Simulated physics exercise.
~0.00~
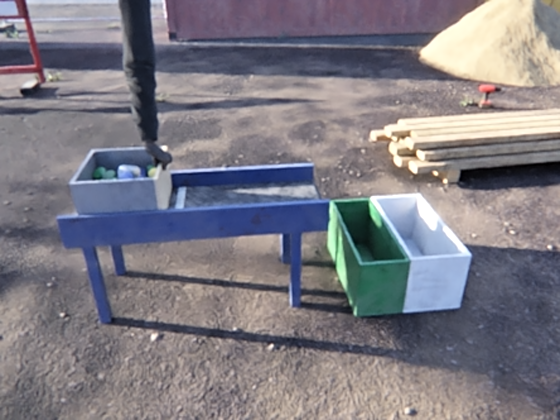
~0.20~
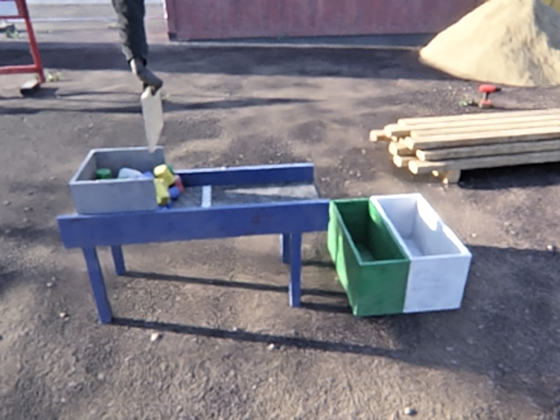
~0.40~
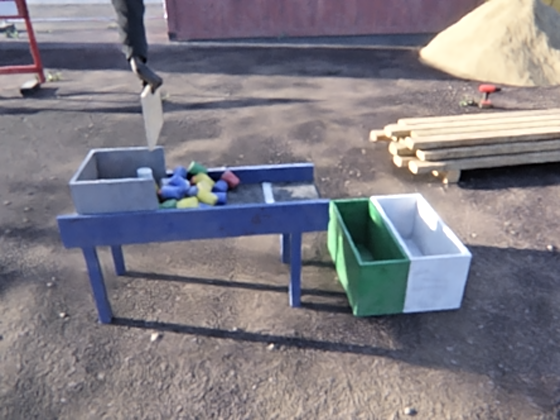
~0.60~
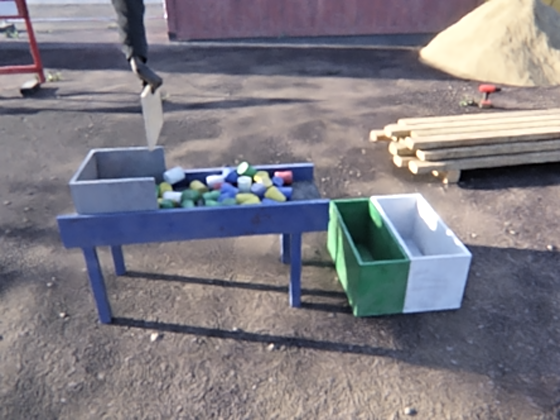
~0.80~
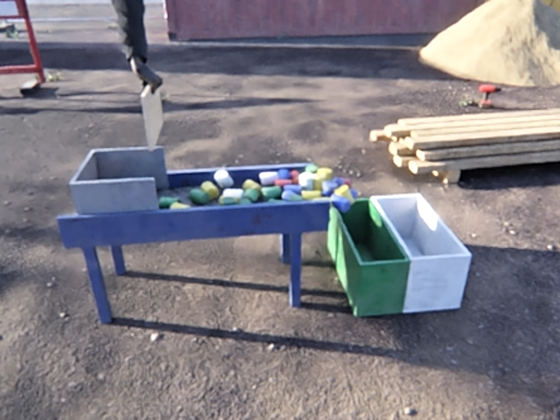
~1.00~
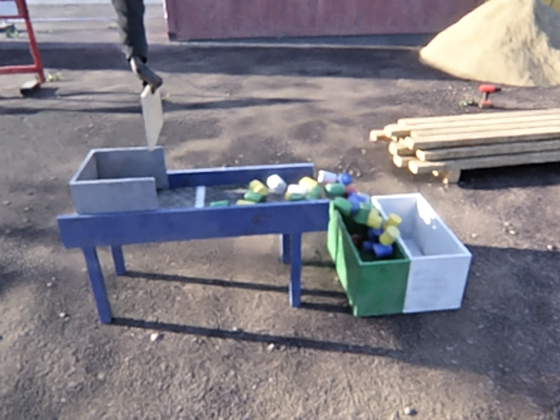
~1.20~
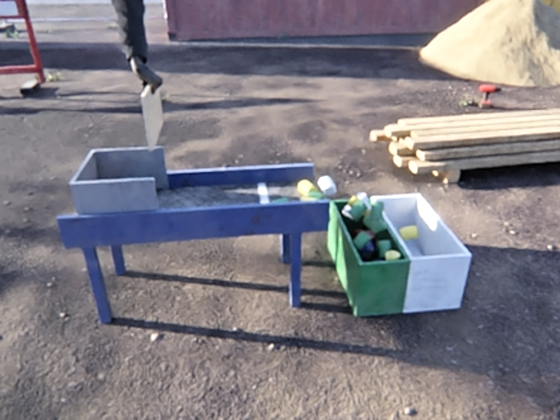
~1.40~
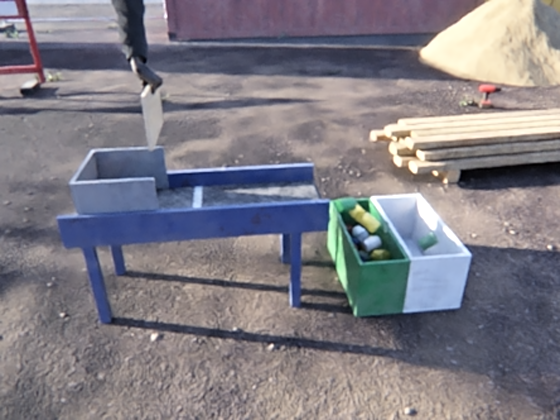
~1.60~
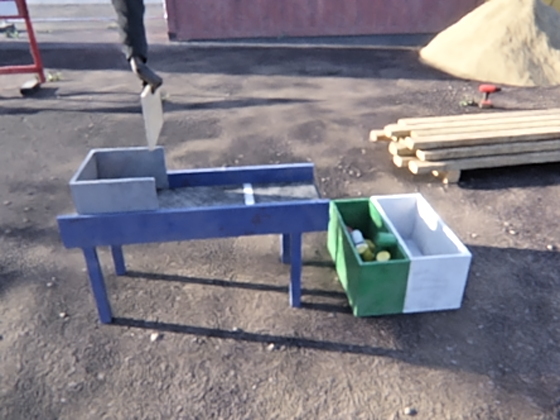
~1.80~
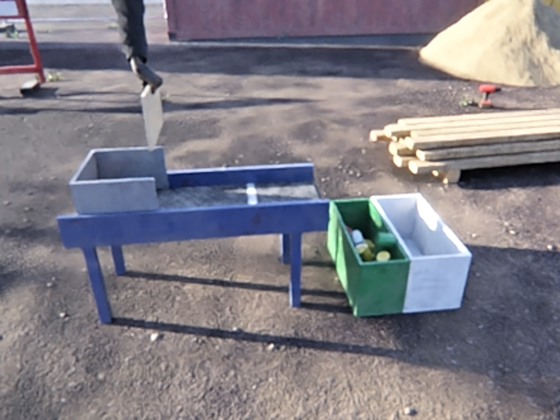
A low blue table with a moving belt stands on dark, gritty ground, seen from slightly above, with a grey pen at its left end and a green tote and a white box beyond its right end. Planks and a sand pile lie behind. A dark-sleeved arm lifts a pale gate from the pen and holds it up. Small red, yellow, blue, green and white jars spill out and ride right along the belt. They tumble off the end, mostly into the green tote, while a few reach the white box. Finally the belt is empty and everything lies still.
